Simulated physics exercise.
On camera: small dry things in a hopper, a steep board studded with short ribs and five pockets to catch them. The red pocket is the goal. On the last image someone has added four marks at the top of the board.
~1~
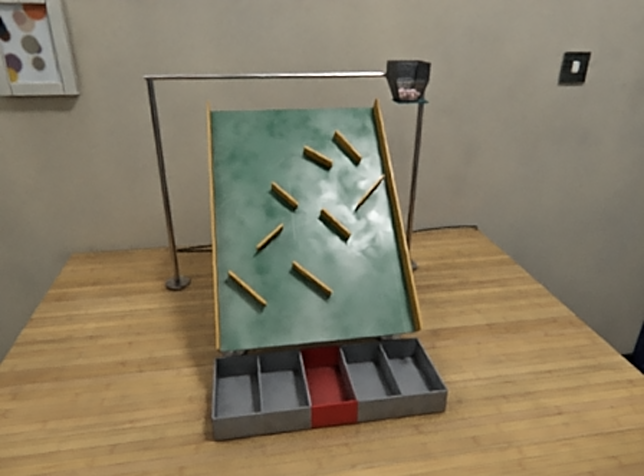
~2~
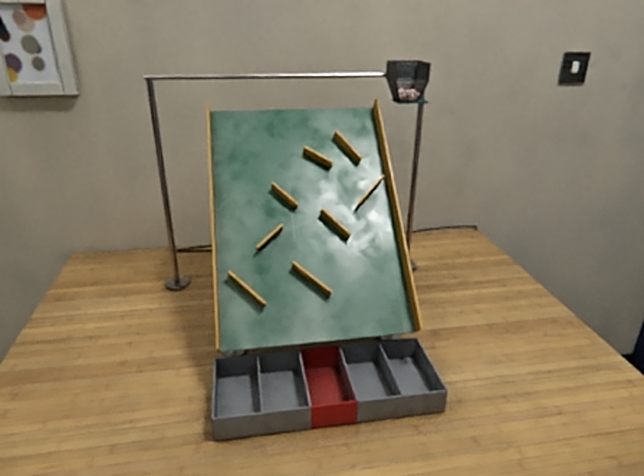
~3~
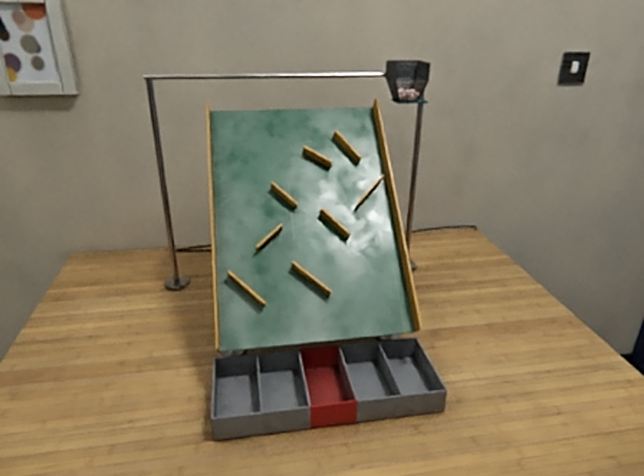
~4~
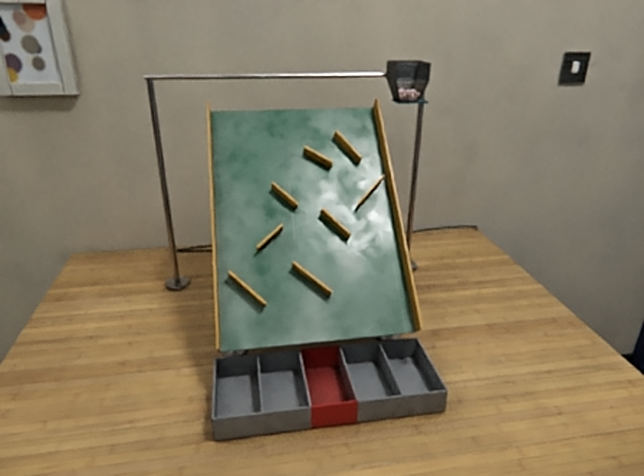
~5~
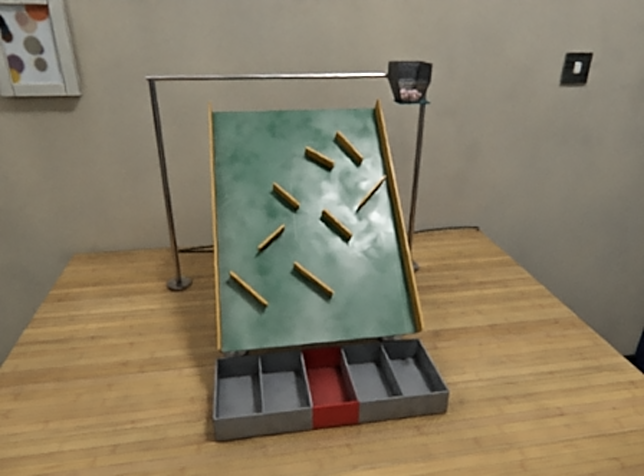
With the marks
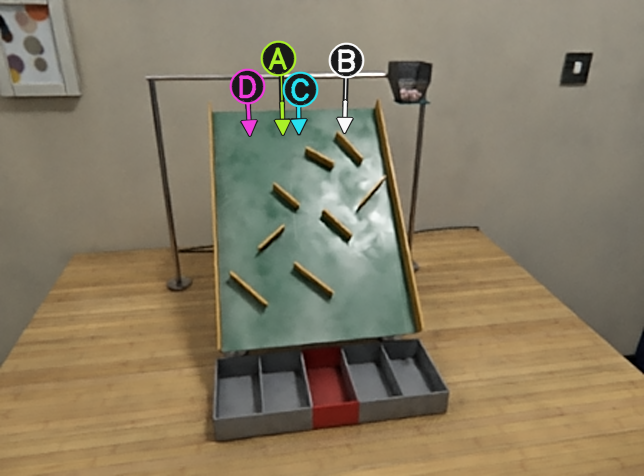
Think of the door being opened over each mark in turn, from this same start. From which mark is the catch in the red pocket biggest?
It is D.
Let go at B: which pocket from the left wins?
The fifth.
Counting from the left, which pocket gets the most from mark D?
It is the third one.
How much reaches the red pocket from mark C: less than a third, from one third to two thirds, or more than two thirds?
Mark C gives less than a third.
On the marked copy, mark A meets the board at (282, 129); mark B meets the board at (344, 127); mark C meets the board at (298, 128); mark D meets the board at (249, 130).
If A is chosen, a small share in the red pocket, the bulk in other pockets, a small share outside the box.
If B is chosen, only a few in the red pocket, all but a few in other pockets, only a few outside the box.
If C is chosen, a small share in the red pocket, the bulk in other pockets, a small share outside the box.
If D is chosen, close to a third in the red pocket, close to half in other pockets, a small share outside the box.
